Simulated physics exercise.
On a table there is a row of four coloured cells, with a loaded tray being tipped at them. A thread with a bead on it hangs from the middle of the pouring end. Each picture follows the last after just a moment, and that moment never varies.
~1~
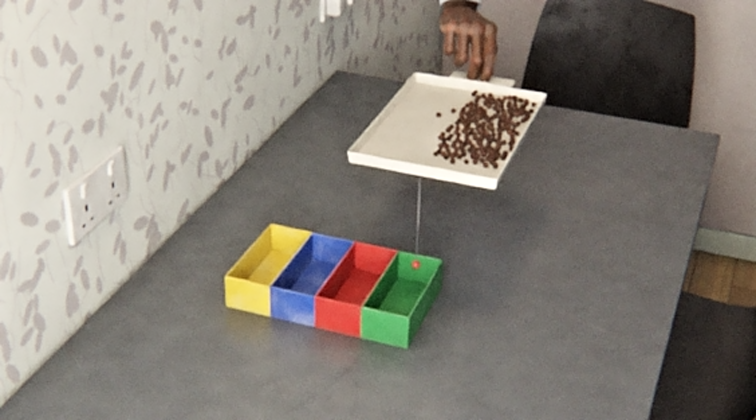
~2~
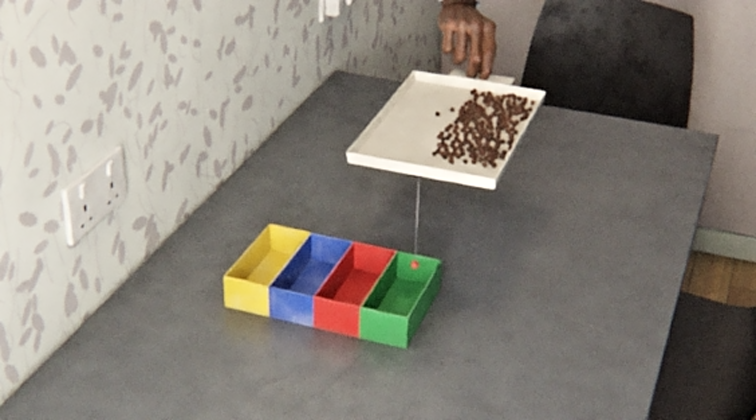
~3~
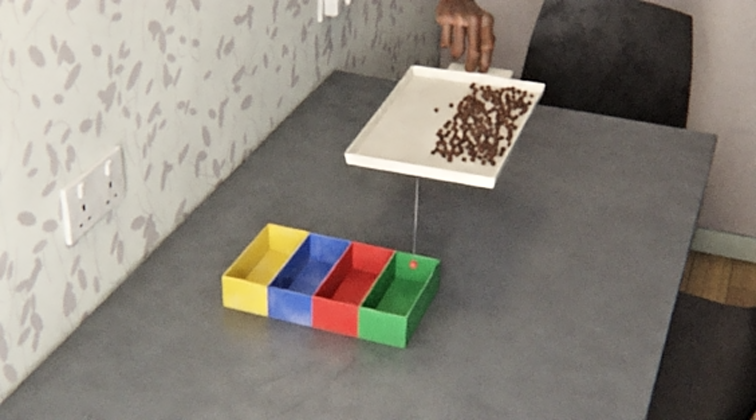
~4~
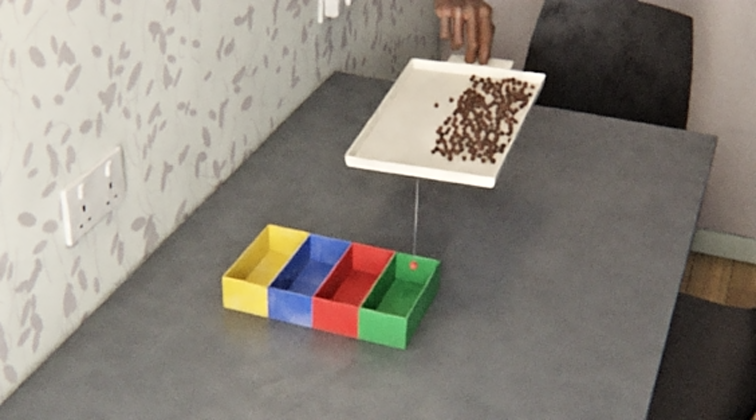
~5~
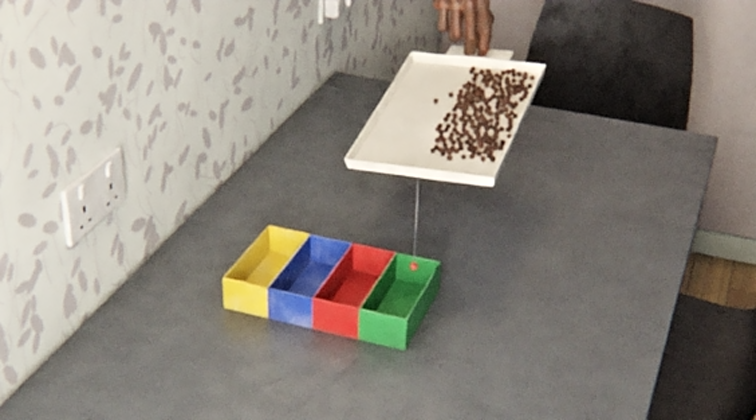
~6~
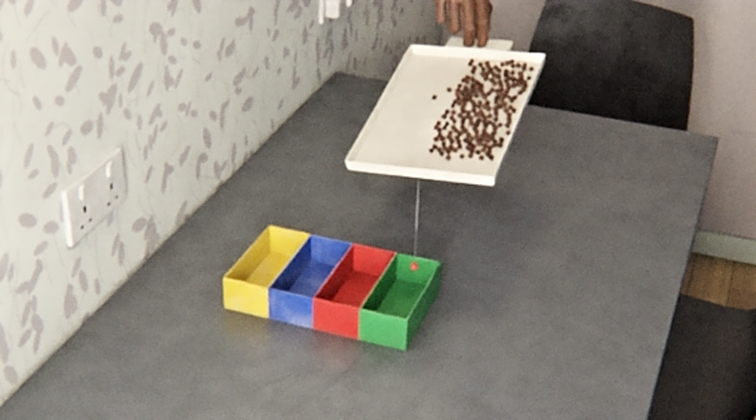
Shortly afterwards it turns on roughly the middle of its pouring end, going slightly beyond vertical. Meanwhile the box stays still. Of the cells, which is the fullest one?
The red one.
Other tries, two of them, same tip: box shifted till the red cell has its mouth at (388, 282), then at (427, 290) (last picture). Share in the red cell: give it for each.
Trial 1 around 20 percent, trial 2 around 0 percent.
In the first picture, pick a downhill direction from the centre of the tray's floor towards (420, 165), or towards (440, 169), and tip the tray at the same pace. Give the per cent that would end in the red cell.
For the first it's near 20 %, for the second near 0 %.
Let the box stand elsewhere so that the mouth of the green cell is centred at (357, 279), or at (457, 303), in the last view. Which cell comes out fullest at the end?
That green cell, and then blue.
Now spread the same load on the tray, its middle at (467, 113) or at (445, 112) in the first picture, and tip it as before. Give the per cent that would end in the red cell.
70 and 80 per cent.
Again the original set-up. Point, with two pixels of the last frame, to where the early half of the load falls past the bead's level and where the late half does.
Roughly at (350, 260) first, and then at (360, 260).
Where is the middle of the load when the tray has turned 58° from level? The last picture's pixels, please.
The middle of the load sits near (384, 164).
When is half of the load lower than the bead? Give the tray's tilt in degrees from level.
Close to 105° of tilt at that moment.
Just after the last frame, tray tipped steeply; the larger part on the tray; about a tenth in the red cell; about a tenth in the blue cell; just a few in the green cell; about a tenth falling or outside the box.
A moment on, tray tipped right over; roughly two thirds on the tray; about a tenth in the red cell; about a tenth in the blue cell; just a few in the green cell; about a tenth falling or outside the box.
Further on, tray tipped past a quarter turn; roughly two thirds in the red cell; about a tenth in the blue cell; about a tenth in the green cell; just a few in the yellow cell; just a few falling or outside the box.
When it is over, tray tipped past a quarter turn; roughly two thirds in the red cell; about a tenth in the blue cell; about a tenth in the green cell; just a few in the yellow cell; just a few outside the box.
